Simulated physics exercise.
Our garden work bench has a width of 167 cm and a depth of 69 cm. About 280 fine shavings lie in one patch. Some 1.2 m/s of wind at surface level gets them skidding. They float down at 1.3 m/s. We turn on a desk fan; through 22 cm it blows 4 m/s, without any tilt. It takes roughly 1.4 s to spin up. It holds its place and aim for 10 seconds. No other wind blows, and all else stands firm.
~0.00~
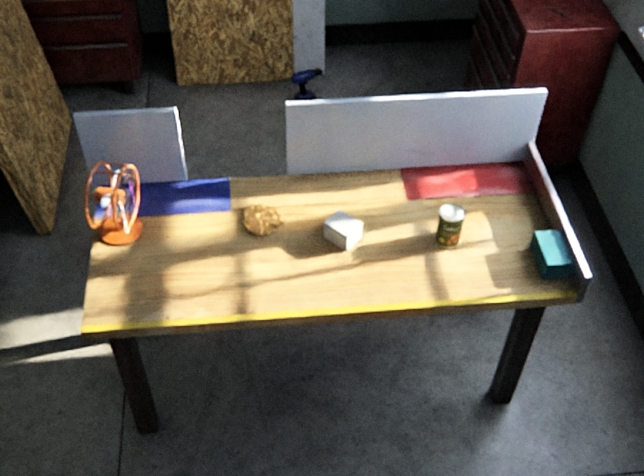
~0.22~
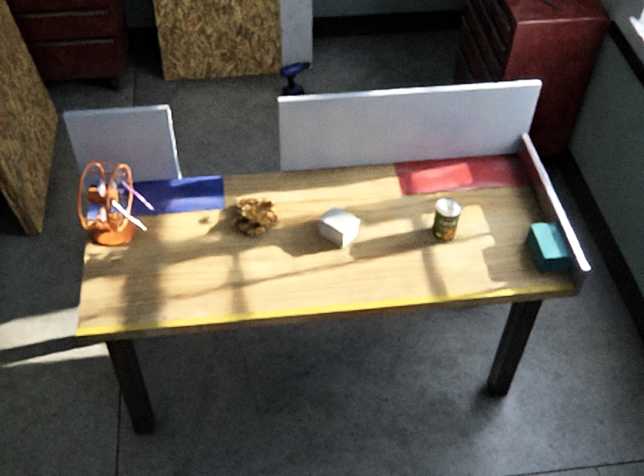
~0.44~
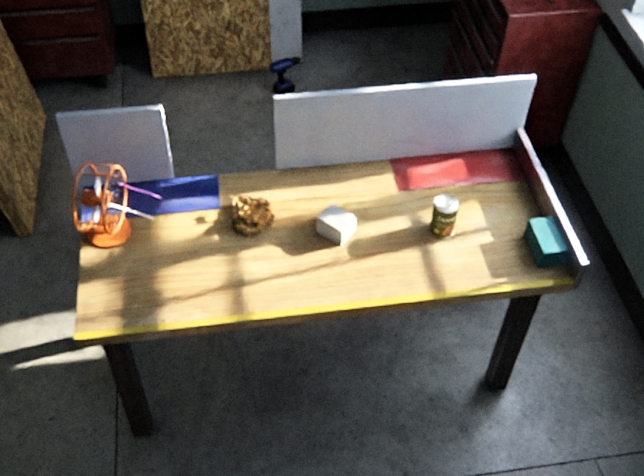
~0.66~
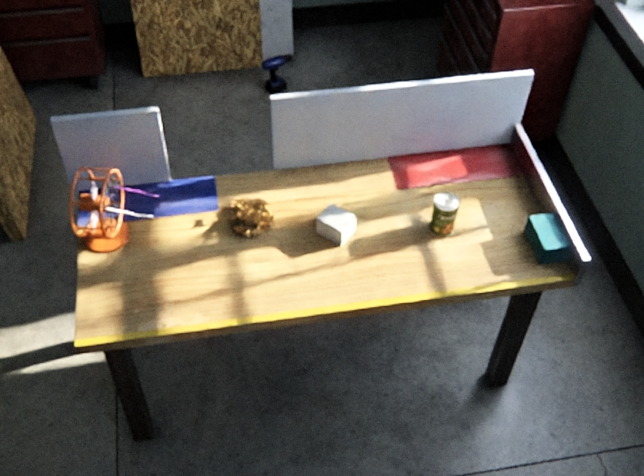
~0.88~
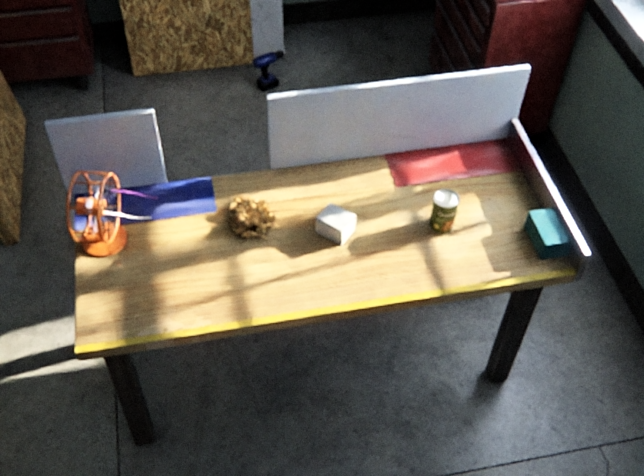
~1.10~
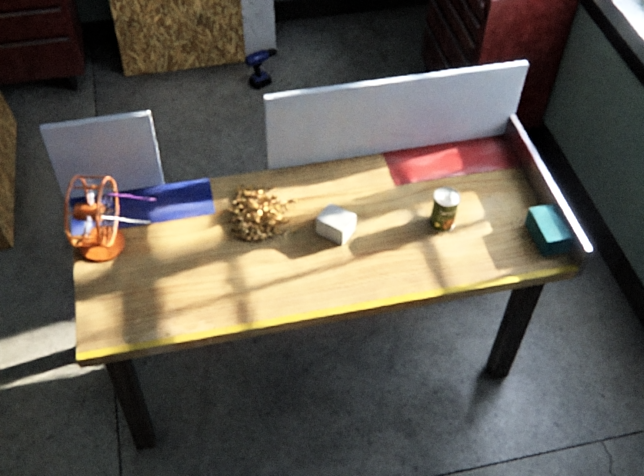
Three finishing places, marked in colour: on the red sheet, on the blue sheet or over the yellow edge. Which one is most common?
It is the red one.
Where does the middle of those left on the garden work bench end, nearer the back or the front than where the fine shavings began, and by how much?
Shift toward the far edge, approx. 15 cm.
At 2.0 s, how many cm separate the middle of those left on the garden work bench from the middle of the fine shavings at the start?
Around 40 cm from the start.
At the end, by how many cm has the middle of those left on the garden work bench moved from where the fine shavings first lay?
60 cm.
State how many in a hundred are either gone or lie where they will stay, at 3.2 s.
Estimated share: Near 25 %.
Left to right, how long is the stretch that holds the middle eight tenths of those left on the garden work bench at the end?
80 centimetres or so.
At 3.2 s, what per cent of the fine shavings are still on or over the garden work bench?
The remaining share is about 100 %.
After 2.0 s, 85 % are on the move or not yet settled, 10 % are on the red sheet, 1 % over the yellow edge and 0 % on the blue sheet; the middle of those still in play is near (352, 186).
After 3.2 s, 76 % are on the move or not yet settled, 29 % are on the red sheet, 4 % over the yellow edge and 0 % on the blue sheet; the middle of those still in play is near (371, 176).
After 5.5 s, 70 % are on the move or not yet settled, 35 % are on the red sheet, 5 % over the yellow edge and 0 % on the blue sheet; the middle of those still in play is near (382, 171).
After 10.0 s, at the end, 42 % are on the red sheet, 5 % over the yellow edge and 0 % on the blue sheet; the middle of those still in play is near (387, 168).
